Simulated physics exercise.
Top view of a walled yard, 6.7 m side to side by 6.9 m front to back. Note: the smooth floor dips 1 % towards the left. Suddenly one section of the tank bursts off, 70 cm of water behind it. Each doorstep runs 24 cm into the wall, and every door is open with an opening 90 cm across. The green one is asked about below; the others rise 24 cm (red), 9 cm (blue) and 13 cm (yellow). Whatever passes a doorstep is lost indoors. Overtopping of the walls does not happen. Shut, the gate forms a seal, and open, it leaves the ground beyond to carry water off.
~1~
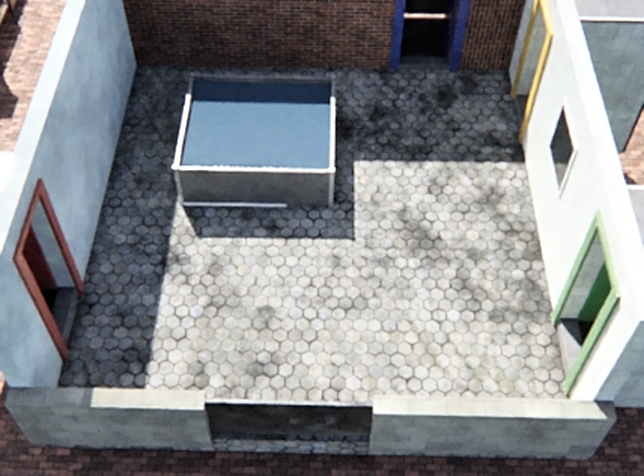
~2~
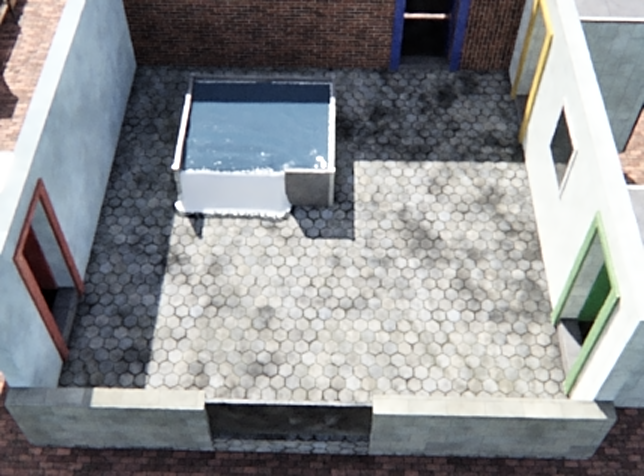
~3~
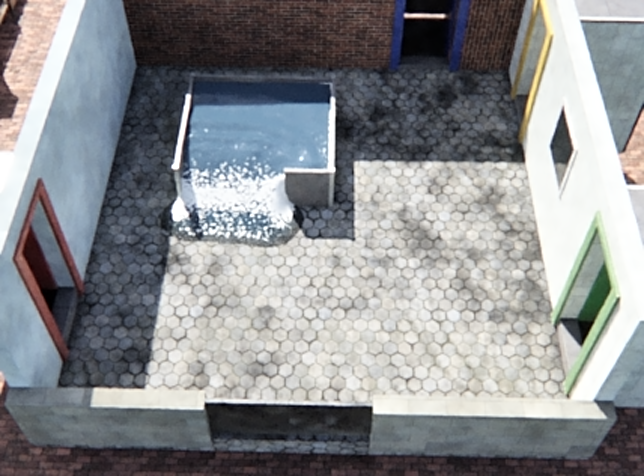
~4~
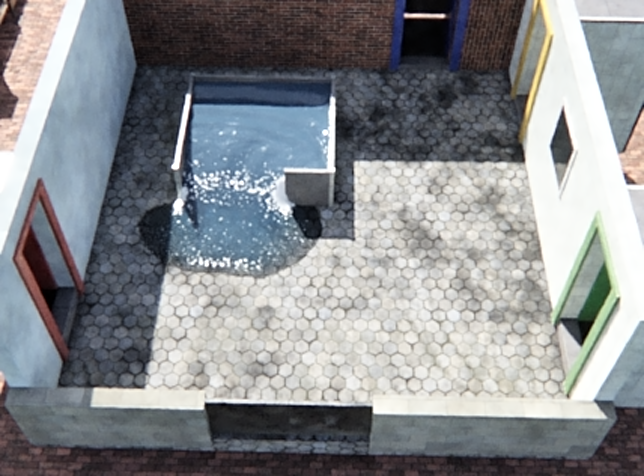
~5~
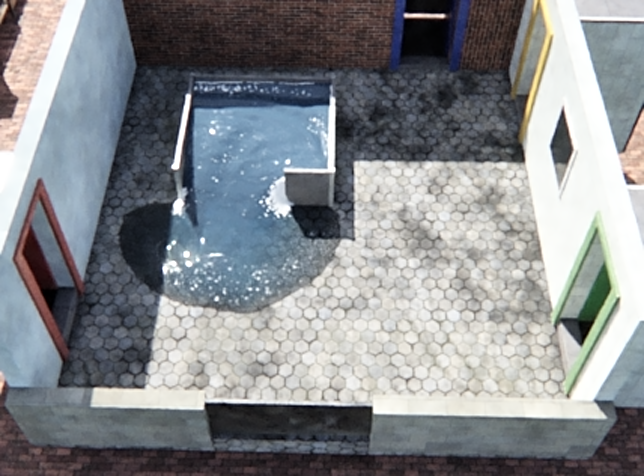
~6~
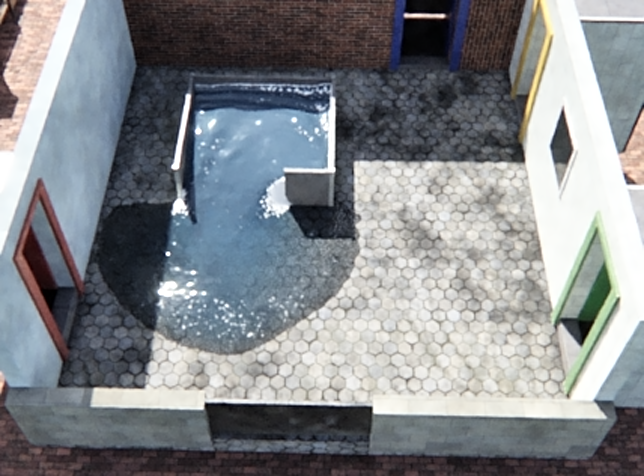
Water bursts through the front of a raised rectangular tank near the back of a walled yard, seen from high above by a still camera, foaming white at the gap. Grey hexagonal paving surrounds it, with a red-framed doorway at left, green and yellow ones at right, and a blue one behind. The sheet spreads forward and leftward in a widening, glinting curve while the tank's level lowers.
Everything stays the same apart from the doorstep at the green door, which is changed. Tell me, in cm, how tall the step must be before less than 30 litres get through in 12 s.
It would have to be roughly 12 cm high.
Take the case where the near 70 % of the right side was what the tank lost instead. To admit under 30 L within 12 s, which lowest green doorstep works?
Some 10.0 cm.
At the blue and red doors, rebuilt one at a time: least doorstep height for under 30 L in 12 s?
About 7.0 cm at blue and about 20 cm at red.
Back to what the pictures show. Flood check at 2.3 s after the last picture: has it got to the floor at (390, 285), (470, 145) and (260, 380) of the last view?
In turn: Still dry, dry, wet.
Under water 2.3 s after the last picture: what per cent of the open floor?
Approximately 40 %.
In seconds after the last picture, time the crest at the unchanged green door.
The level tops out near 5.0 seconds.
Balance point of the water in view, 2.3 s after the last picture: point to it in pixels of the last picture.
(227, 275) or so.
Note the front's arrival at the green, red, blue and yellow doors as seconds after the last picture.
So green sees it at 2.6 s, red at 0.3 s, blue at 6.5 s and yellow at 5.0 s.
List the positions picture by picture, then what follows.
The first frame shows the tank at (259, 124) is whole and still, 70 cm deep; the green door at (581, 314) is dry.
In the second frame, the gap is at (234, 192), the front 0.3 m out at (276, 218); the back of the tank holds 70 cm.
In the third frame, the gap is at (234, 193), the front 0.8 m out at (266, 243); the back of the tank holds 70 cm.
In the fourth frame, water pours out at (234, 194) and has run 1.3 m, to (243, 272); about 10 cm deep outside, 70 cm at the back.
In the fifth frame, the front is at (231, 307), 1.9 m from the gap at (234, 194); 4.6 m2 of floor is wet, 65 cm left at the back.
In the sixth frame, water pours out at (234, 194) and has run 2.6 m, to (214, 347); about 6 cm deep outside, 59 cm at the back; 3.3 m in a straight line remain to the green door at (581, 314).
Then, 0.7 s after the last picture water covers 35 % of the floor, deepest (36 cm) near (196, 205); it has not reached the green door.
Then, 2.3 s after the last picture water covers 40 % of the floor, deepest (36 cm) near (87, 323); it has not reached the green door.
Then, 11.3 s after the last picture water covers 100 % of the floor, deepest (14 cm) near (222, 102); 4 cm at the green door, 0 litres in over its 21 cm doorstep.
At the green door as built, the water peaked near 18 cm, 4.9 s after the last picture.
With a doorstep of 10 cm, 64 litres would have come in within the 12 s; with 14 cm, 12 litres. So under 30 litres takes about 12 cm.
